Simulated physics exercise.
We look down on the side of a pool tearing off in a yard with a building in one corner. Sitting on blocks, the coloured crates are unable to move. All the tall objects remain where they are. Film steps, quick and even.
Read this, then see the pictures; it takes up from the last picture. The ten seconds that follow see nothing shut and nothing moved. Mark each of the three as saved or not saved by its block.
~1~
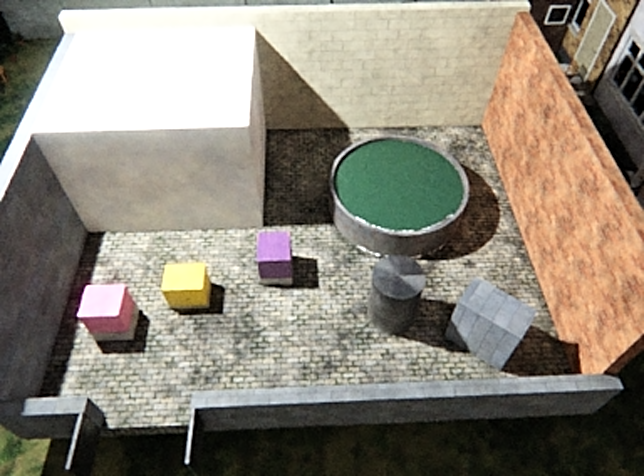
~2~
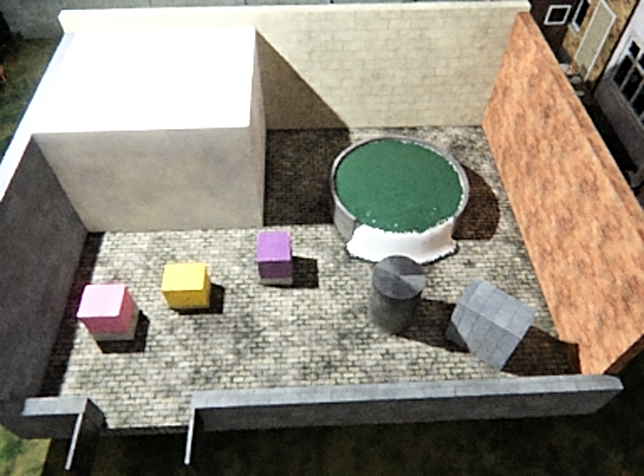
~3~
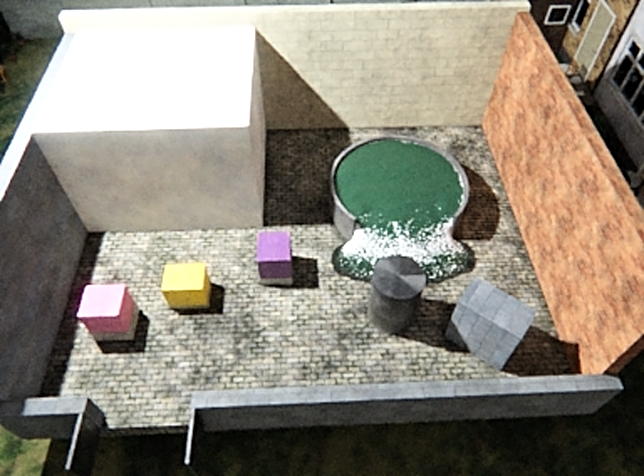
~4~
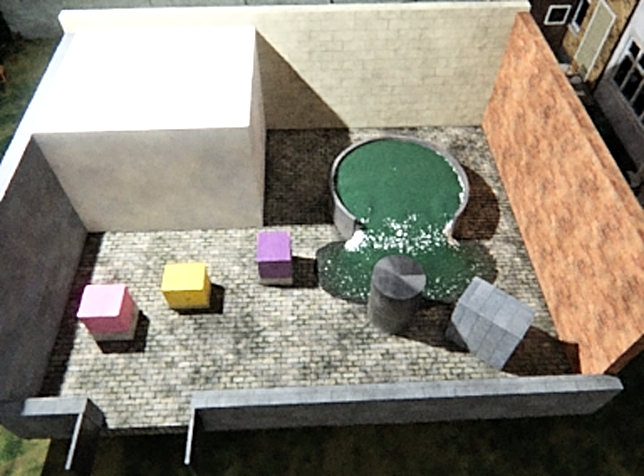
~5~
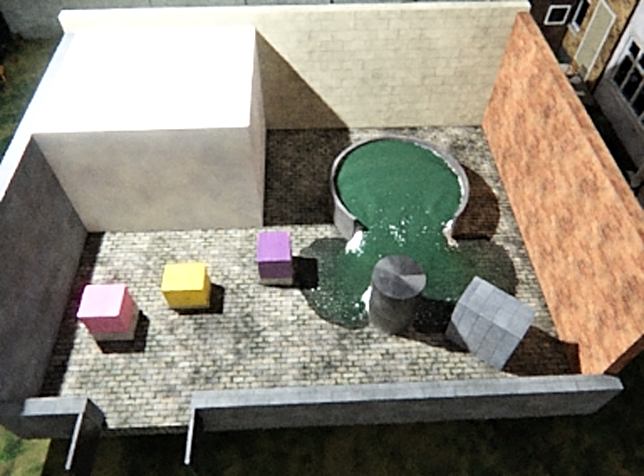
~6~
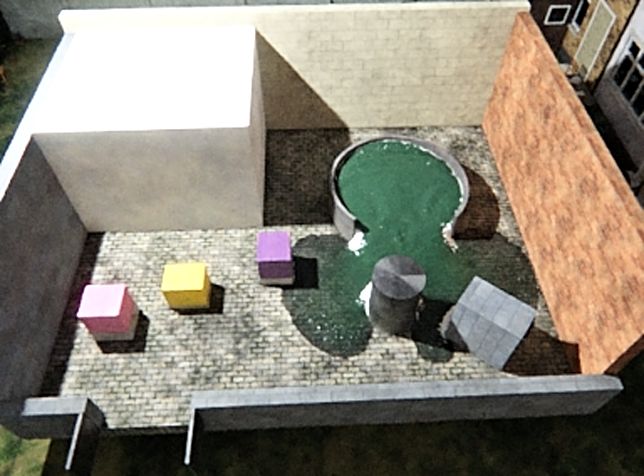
Yellow crate - not saved; pink crate - saved; purple crate - saved.
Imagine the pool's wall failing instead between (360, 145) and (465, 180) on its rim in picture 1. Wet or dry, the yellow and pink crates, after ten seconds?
Note: Yellow crate is left dry; pink crate is left dry.
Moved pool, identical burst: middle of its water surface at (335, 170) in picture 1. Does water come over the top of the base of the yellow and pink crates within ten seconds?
Yellow crate: Reached; pink crate: Untouched.
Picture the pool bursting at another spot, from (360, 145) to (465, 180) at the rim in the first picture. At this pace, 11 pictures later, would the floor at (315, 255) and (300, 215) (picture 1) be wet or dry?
Untouched, untouched.
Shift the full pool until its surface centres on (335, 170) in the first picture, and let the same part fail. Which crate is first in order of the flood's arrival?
First comes the purple crate.
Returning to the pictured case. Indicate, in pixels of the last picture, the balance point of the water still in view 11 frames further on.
My guess is about (400, 267).
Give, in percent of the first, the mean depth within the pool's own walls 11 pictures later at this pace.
About 44 %.
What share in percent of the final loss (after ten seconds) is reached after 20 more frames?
I'd say about 15 per cent.
A moment on, water covers 30 % of the floor; the yellow crate not reached, the pink crate not reached, the purple crate water round its plinth.
Next, water covers 40 % of the floor; the yellow crate not reached, the pink crate not reached, the purple crate water round its plinth.
Then, water covers 60 % of the floor; the yellow crate water round its plinth, the pink crate water round its plinth, the purple crate water round its plinth.
Later, water covers 85 % of the floor; the yellow crate water round its plinth, the pink crate water round its plinth, the purple crate water round its plinth.
In the end, water covers 100 % of the floor; the yellow crate was topped, the pink crate stayed above the water, the purple crate stayed above the water.
